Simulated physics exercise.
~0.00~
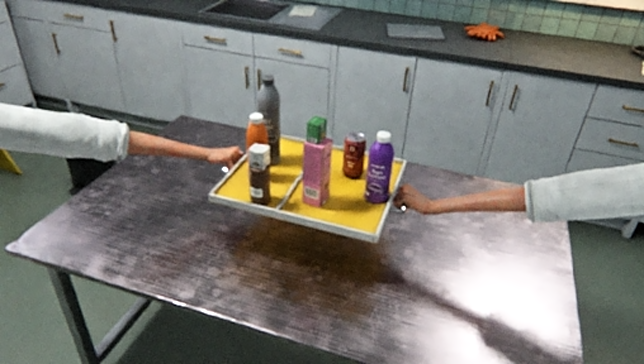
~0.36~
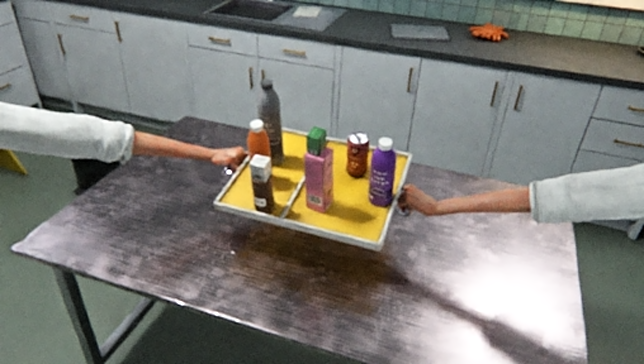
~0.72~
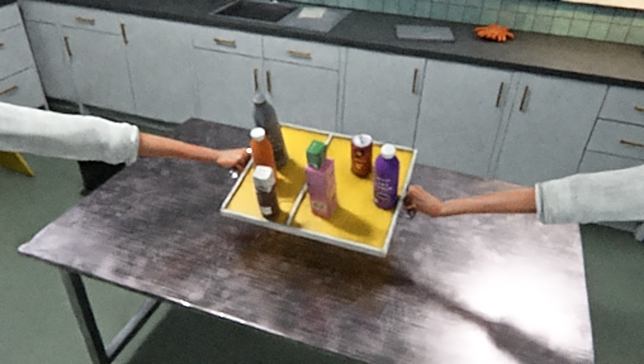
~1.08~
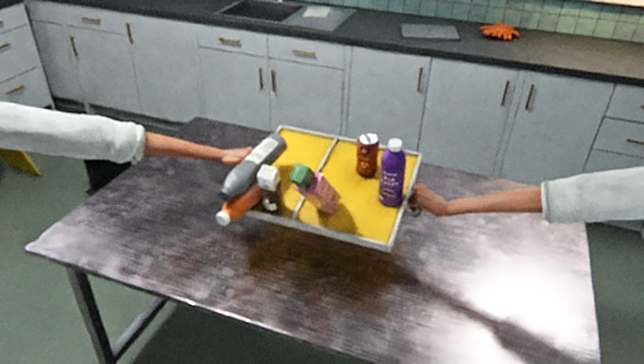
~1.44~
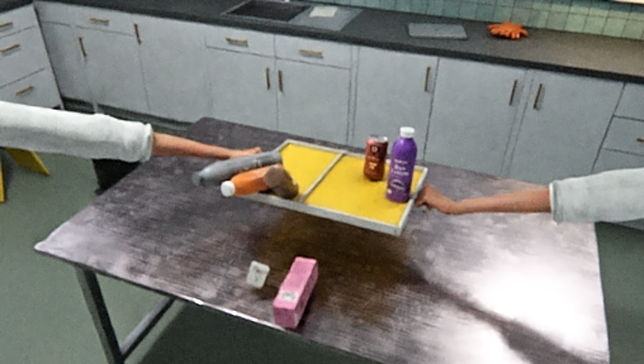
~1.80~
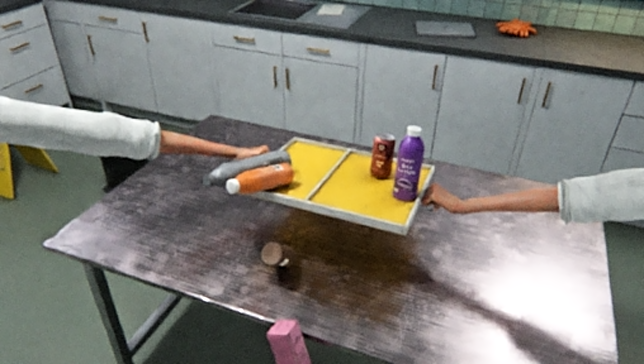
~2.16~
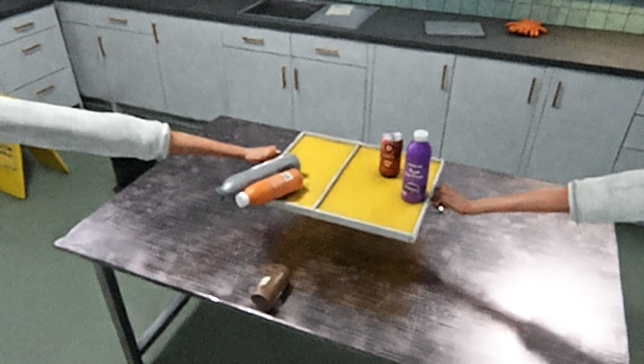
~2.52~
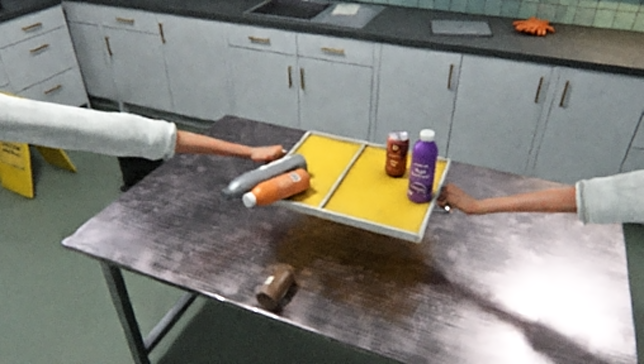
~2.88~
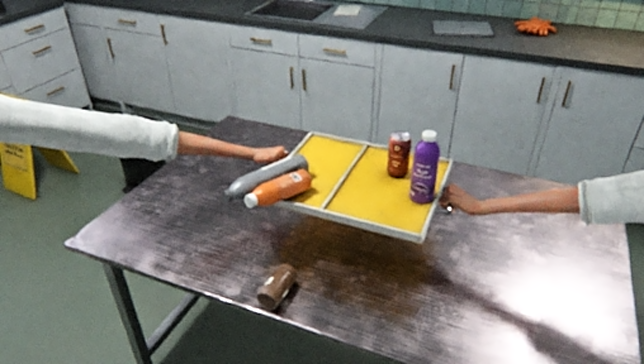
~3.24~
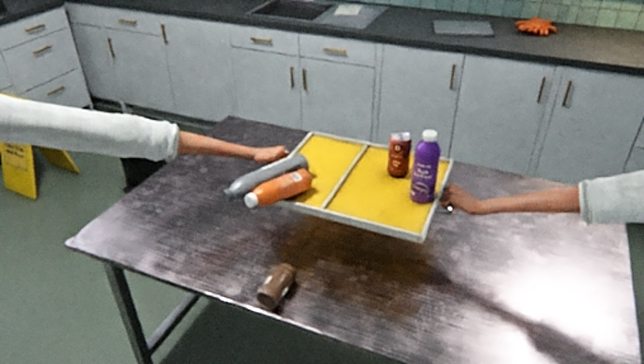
Two hands tilt a yellow tray, toppling two bottles on it while other items fall off.
